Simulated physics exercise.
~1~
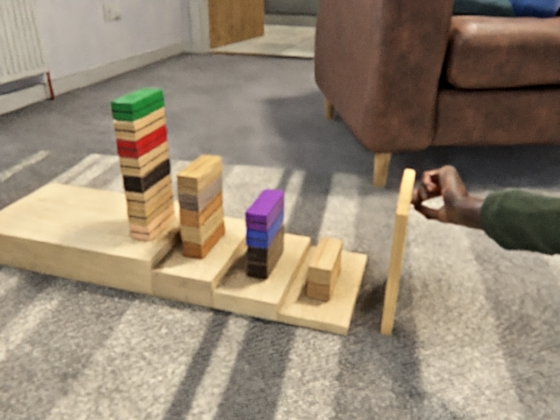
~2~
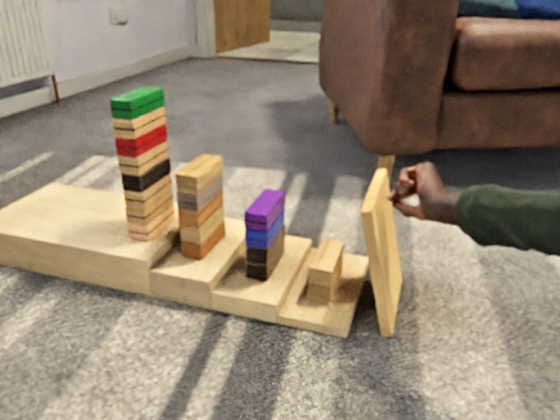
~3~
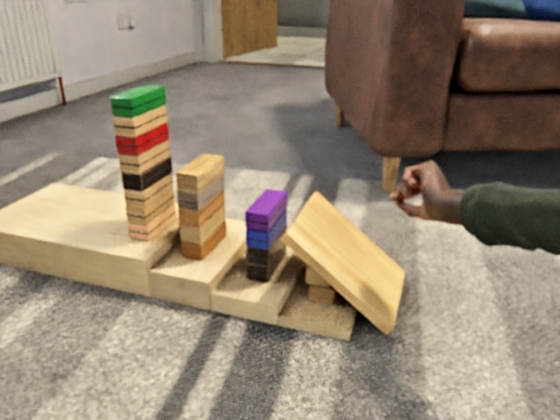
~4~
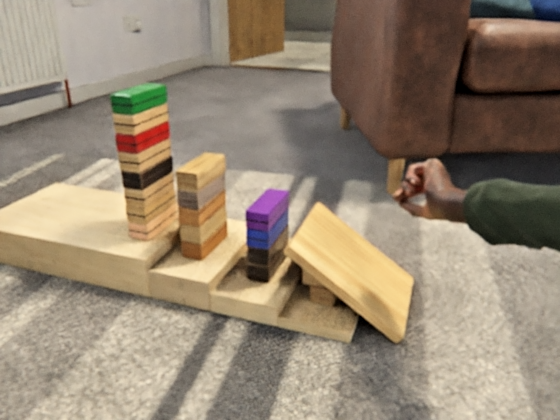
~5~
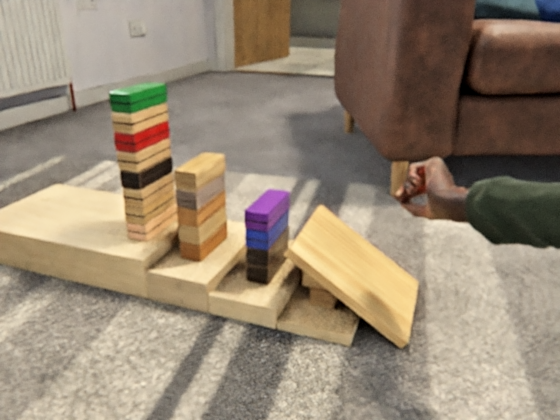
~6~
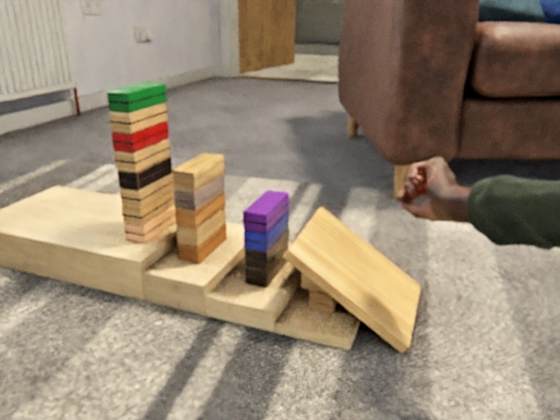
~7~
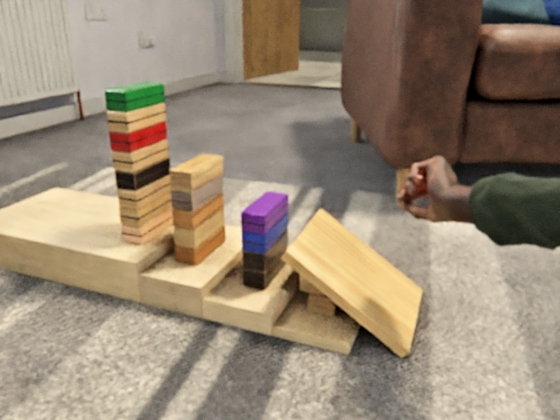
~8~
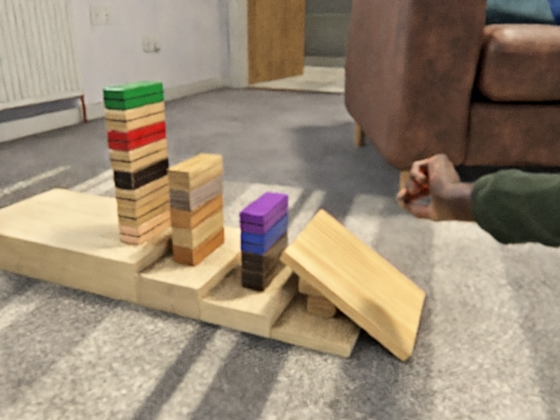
The video shows a hand pushing an upright wooden board leftward toward columns of wooden blocks on rising steps. The board tips onto the short stack on the lowest step and comes to rest leaning there, while the purple-topped stack and the taller columns behind it remain standing.
